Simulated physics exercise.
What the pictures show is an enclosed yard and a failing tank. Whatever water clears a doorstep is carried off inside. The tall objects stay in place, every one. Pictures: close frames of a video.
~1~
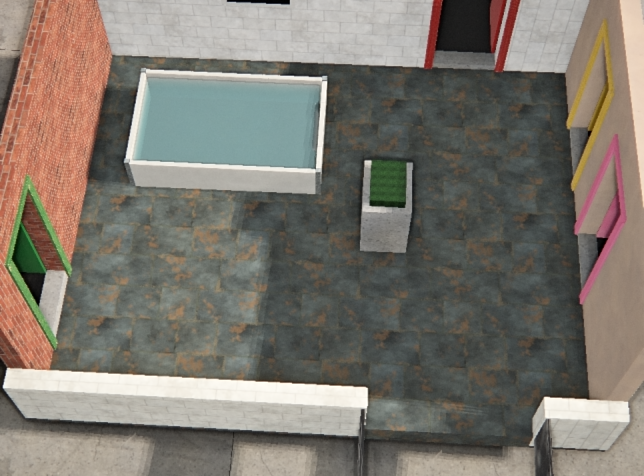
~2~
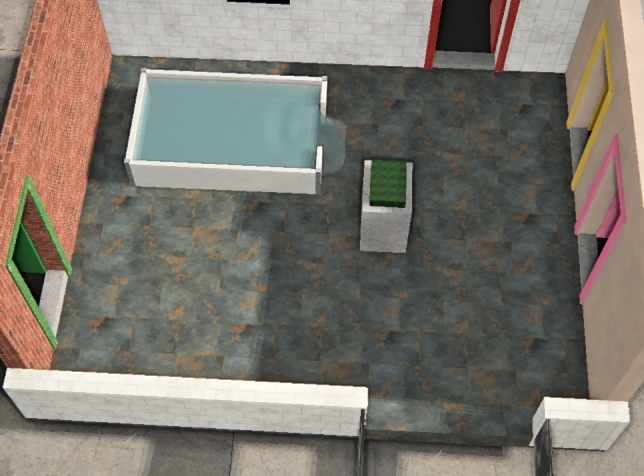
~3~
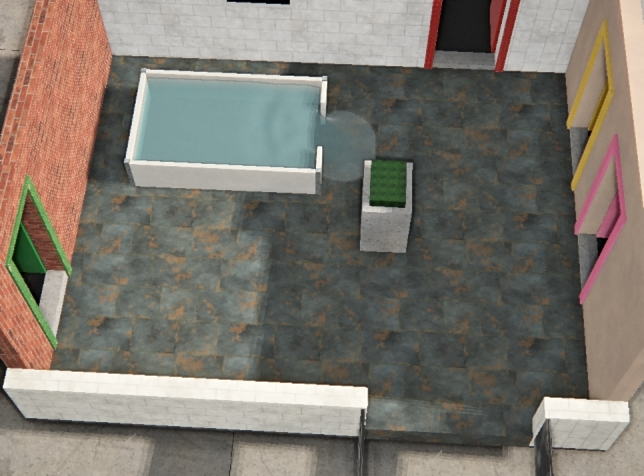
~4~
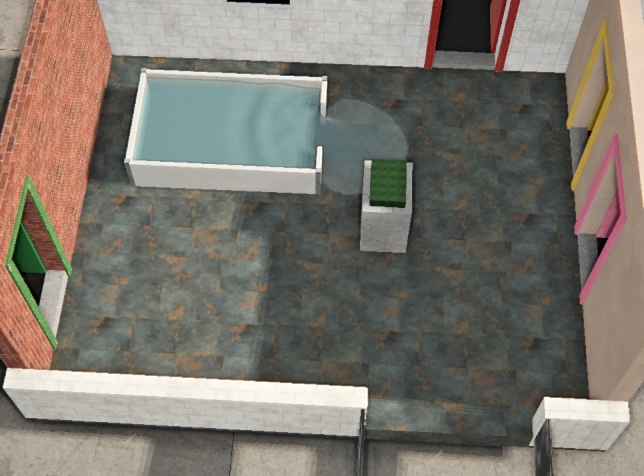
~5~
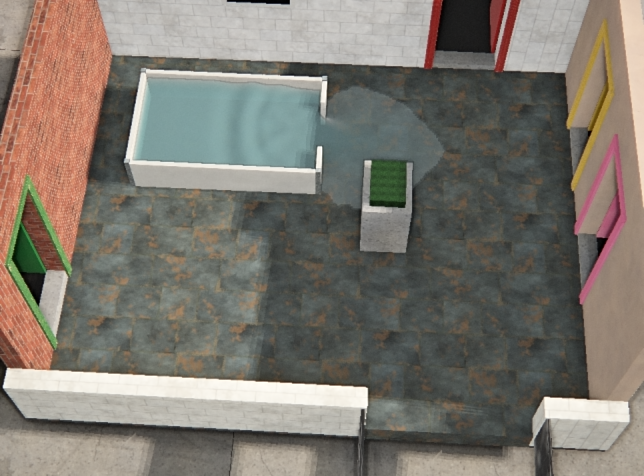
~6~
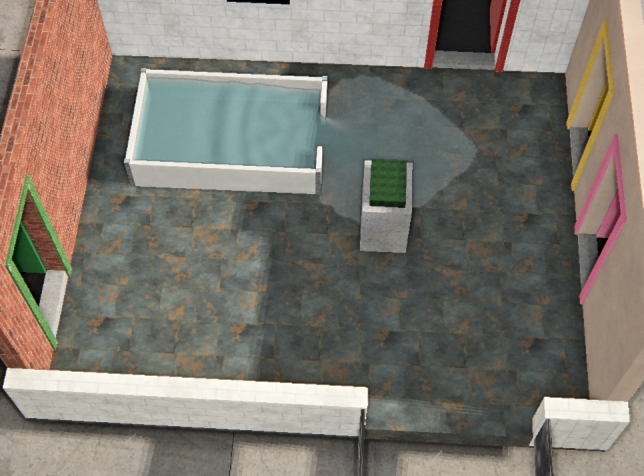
An enclosed yard with dark, rust-mottled paving is seen from high above by a still camera. A white-walled tank of blue water stands at the upper left, near a grey block topped with green, with a green doorway at left, red at the back, yellow and pink at right. Water pours through a gap in the tank's right side, spreading rightward across the paving and around the block as ripples cross the tank.
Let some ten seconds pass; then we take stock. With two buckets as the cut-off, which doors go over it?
Door by door: The red door stays within two buckets; the pink door goes over two buckets; the green door stays within two buckets; the yellow door goes over two buckets.
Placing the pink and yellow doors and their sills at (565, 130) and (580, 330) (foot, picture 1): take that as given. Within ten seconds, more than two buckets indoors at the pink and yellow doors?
Looking at it, the pink door tops the limit, and the yellow door fails to reach the limit.
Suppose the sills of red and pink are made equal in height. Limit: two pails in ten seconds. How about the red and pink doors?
In that case the red door overflows the limit and the pink door stays within it.
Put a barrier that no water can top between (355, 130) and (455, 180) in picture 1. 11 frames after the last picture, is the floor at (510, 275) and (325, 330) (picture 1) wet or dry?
Taking the points in order, the first is inundated and the second is high and dry.
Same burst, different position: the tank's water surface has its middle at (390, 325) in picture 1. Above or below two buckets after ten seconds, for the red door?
Result for red: It doesn't reach it.
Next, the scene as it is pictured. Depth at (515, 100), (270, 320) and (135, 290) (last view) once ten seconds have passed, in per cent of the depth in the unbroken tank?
In order: 12, 4, 0 %.
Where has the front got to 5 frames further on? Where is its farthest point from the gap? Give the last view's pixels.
Pixel estimate: (566, 179).
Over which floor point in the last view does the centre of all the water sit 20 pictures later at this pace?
Close to (323, 148), I reckon.
A moment on, water covers 25 % of the floor; the red door wet at the sill, nothing in, the pink door not reached, the green door not reached, the yellow door wet at the sill, nothing in.
Next, water covers 30 % of the floor; the red door wet at the sill, nothing in, the pink door wet at the sill, nothing in, the green door not reached, the yellow door under two buckets in.
Then, water covers 35 % of the floor; the red door wet at the sill, nothing in, the pink door under two buckets in, the green door not reached, the yellow door over two buckets in.
Later, water covers 45 % of the floor; the red door wet at the sill, nothing in, the pink door over two buckets in, the green door not reached, the yellow door far over two buckets in.
In the end, water covers 65 % of the floor; the red door wet at the sill, nothing in, the pink door over two buckets in, the green door not reached, the yellow door far over two buckets in.
